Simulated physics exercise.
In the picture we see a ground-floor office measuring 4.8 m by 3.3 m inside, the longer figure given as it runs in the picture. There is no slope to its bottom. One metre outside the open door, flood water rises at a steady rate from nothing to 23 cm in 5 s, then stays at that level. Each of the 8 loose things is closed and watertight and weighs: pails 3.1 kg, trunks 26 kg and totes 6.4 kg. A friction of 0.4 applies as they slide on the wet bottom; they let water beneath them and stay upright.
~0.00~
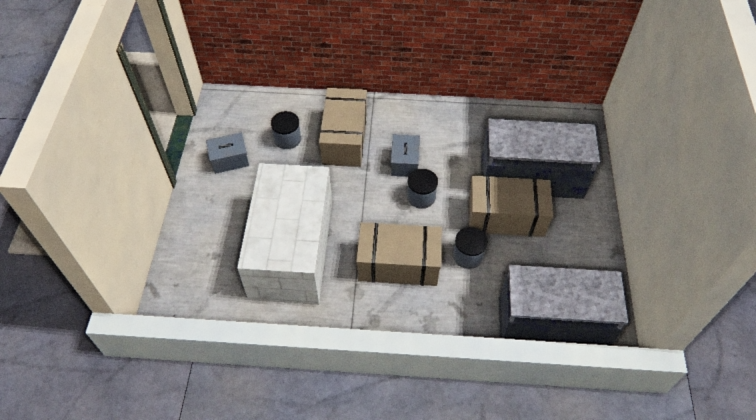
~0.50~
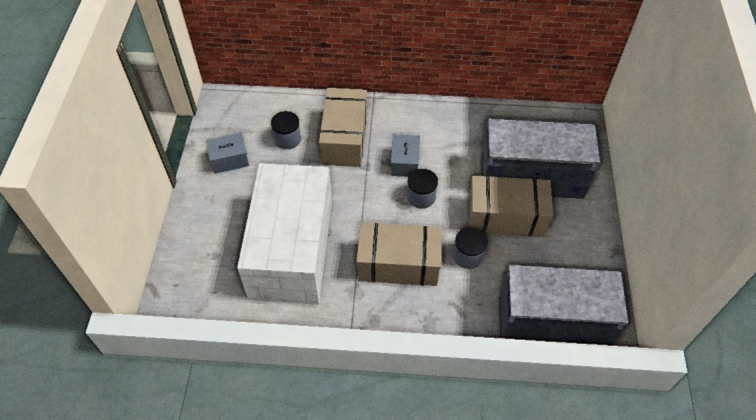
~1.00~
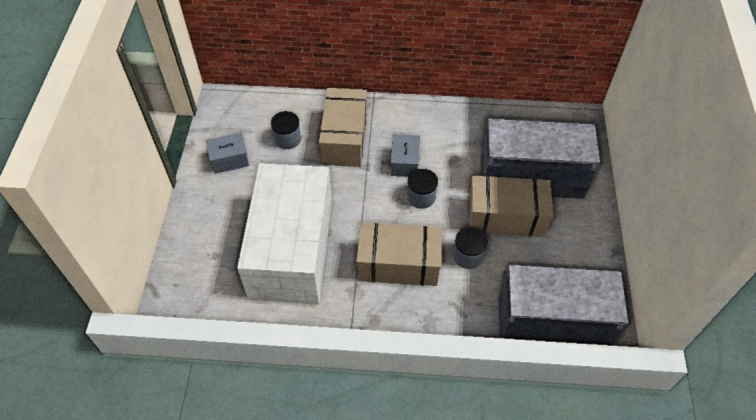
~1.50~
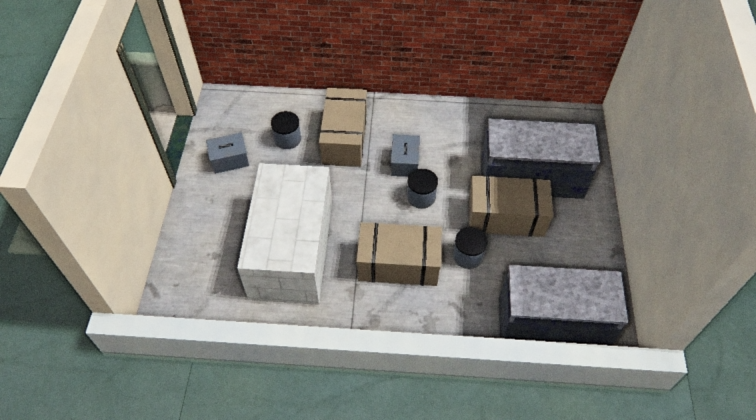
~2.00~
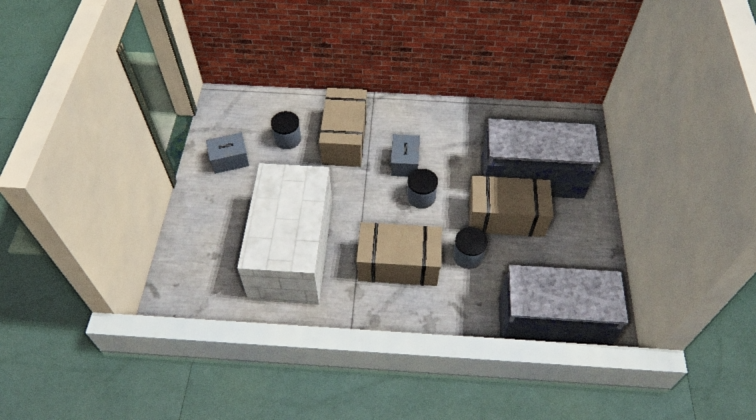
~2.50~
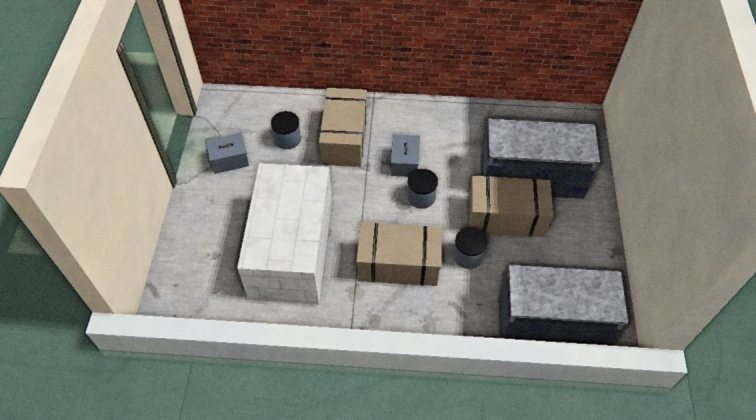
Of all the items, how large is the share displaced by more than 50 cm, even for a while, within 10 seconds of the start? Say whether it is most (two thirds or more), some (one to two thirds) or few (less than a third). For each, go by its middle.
Most.
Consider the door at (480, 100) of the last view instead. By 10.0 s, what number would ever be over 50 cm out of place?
The answer would then be 4.
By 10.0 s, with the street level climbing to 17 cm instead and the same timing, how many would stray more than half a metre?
So the tally would be 4.
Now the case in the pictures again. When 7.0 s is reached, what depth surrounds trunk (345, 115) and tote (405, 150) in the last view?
About 8 and 5 cm.
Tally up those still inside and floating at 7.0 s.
By my count, 3.
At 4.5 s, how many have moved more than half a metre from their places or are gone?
At that moment it comes to 1.
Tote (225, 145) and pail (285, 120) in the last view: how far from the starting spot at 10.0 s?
300 cm, 200 cm.
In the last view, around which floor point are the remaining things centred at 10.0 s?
(470, 215).
After 3.5 s 0 of 8 are over 50 cm from their spots; 0 afloat.
After 4.5 s 1 of 8 are over 50 cm from their spots; 1 afloat.
After 7.0 s 4 of 8 are over 50 cm from their spots; 3 afloat.
After 10.0 s 7 of 8 are over 50 cm from their spots, and 7 have been at some point; 6 afloat.
